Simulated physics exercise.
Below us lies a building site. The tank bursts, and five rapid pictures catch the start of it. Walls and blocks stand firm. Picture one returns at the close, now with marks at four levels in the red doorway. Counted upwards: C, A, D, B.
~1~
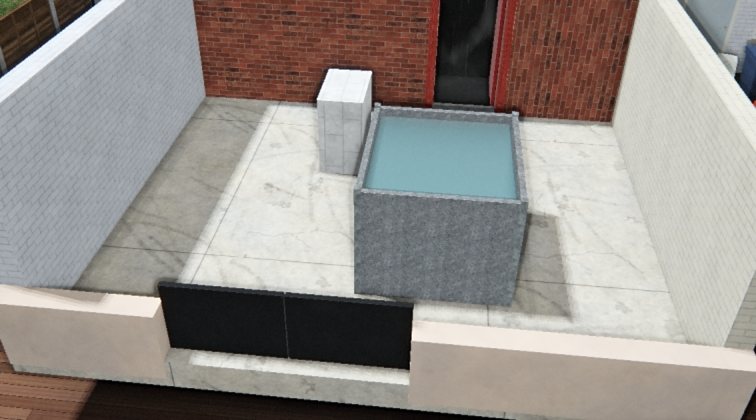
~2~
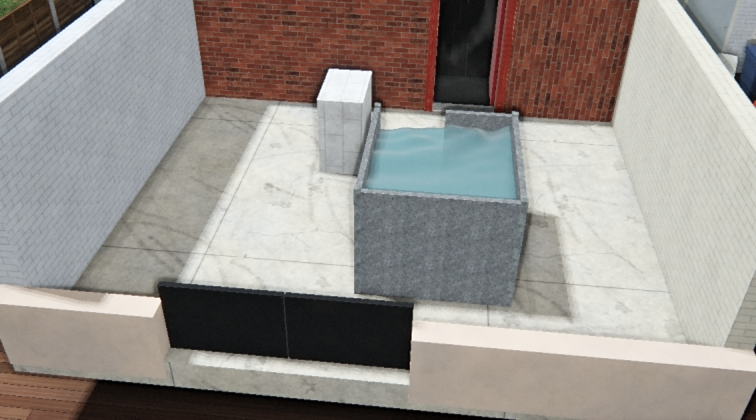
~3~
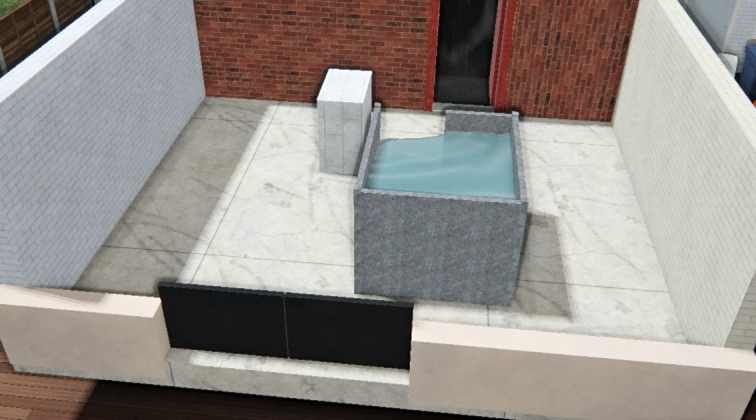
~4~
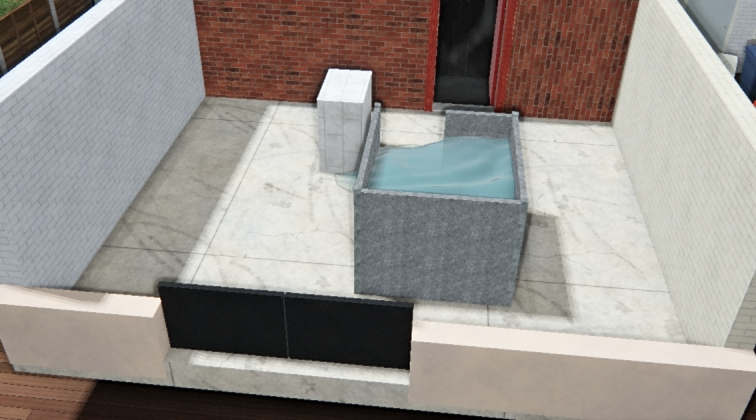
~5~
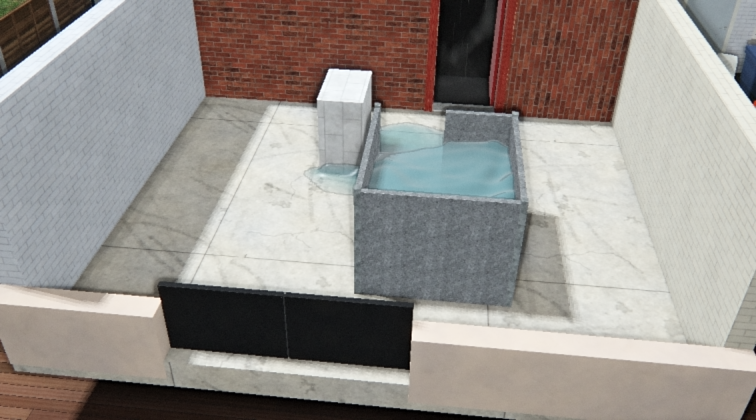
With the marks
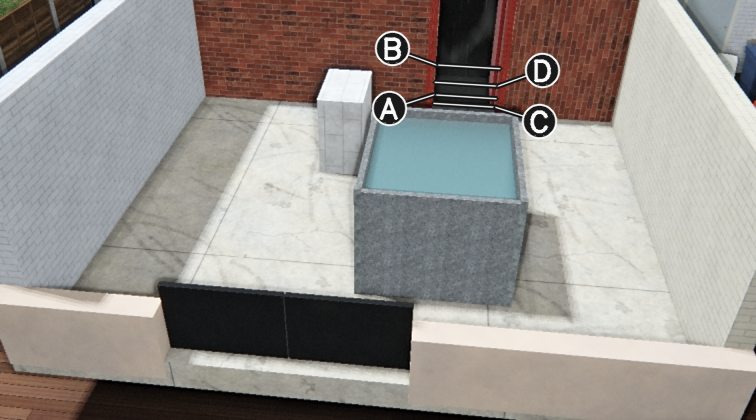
Water in the grey tank sinks and ripples, then spreads onto the pale ground beside it.
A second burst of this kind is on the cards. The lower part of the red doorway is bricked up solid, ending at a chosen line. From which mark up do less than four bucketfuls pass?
D will do.
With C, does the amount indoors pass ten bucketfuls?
Yes.
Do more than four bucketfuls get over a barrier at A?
Yes.
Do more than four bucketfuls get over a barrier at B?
No, that is safe.
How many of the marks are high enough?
Two of them.
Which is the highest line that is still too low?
A.
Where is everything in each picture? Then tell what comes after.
In the first frame, water in the tank at rest, its middle at (443, 156); foot of the red doorway at (463, 113); shut gate at (286, 305).
In the second frame, water covers 1 % of the ground, its front hidden from here.
In the third frame, water covers 3 % of the ground, its front hidden from here.
In the fourth frame, front seen at (341, 174), 6 % of the ground wet.
In the fifth frame, front seen at (398, 125), 11 % of the ground wet.
On the marked copy, A at (465, 96); B at (467, 66); C at (464, 105); D at (466, 84); from the bottom up C, A, D, B.
With A, about 9 bucketfuls get in.
With B, nothing gets over.
With C, dozens of bucketfuls pour in.
With D, a splash gets over, under a bucket.
